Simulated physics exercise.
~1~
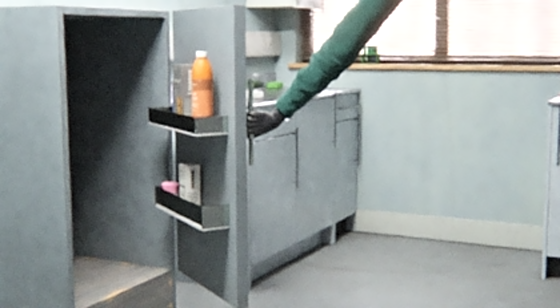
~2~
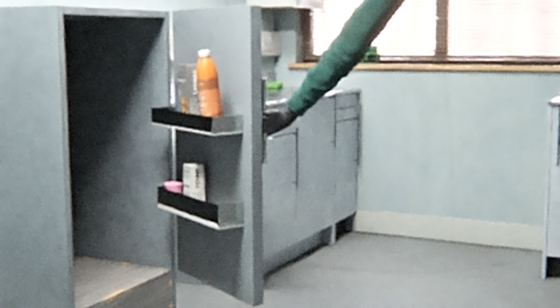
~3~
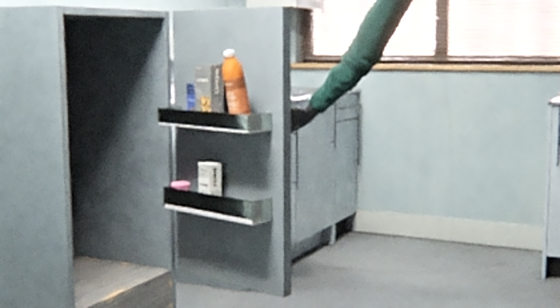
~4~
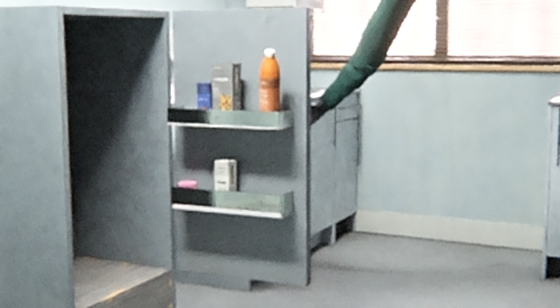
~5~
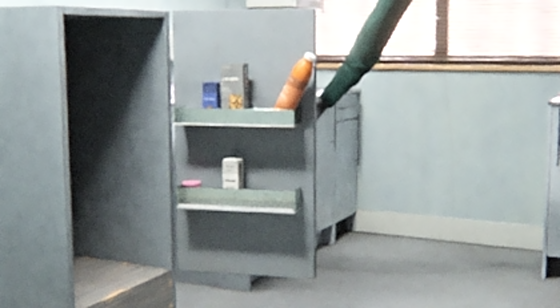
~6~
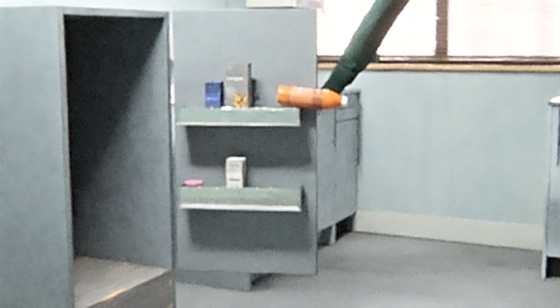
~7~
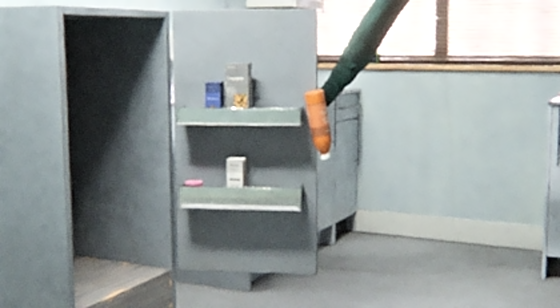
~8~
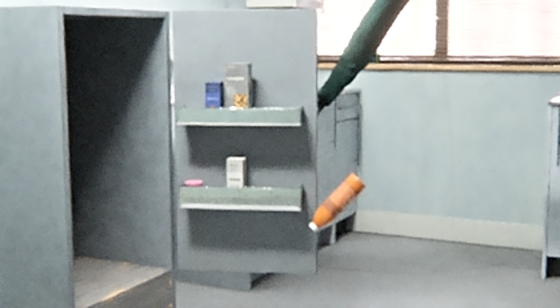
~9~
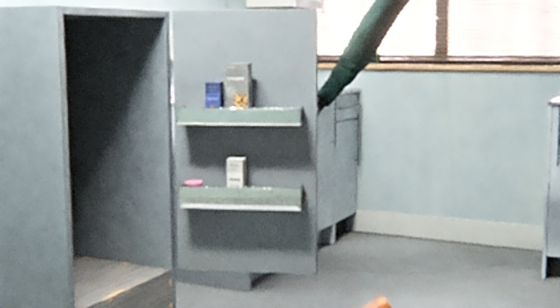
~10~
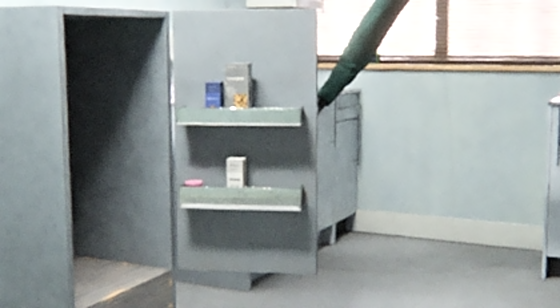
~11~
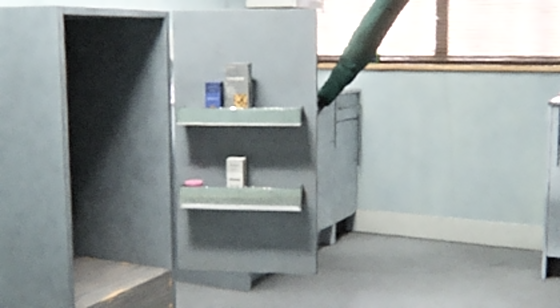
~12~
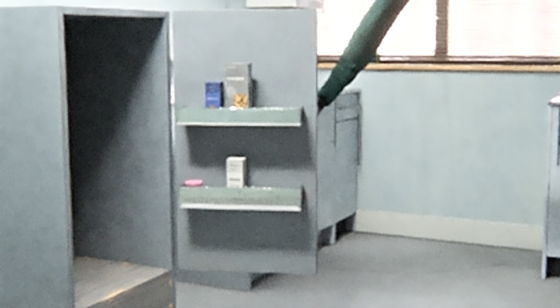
In this clip, a green-sleeved arm swings a grey locker door further open, and an orange bottle on the upper rack tips over the door's outer edge and tumbles out of view below, while the cartons and pink tin remain on the racks as the door rests open.
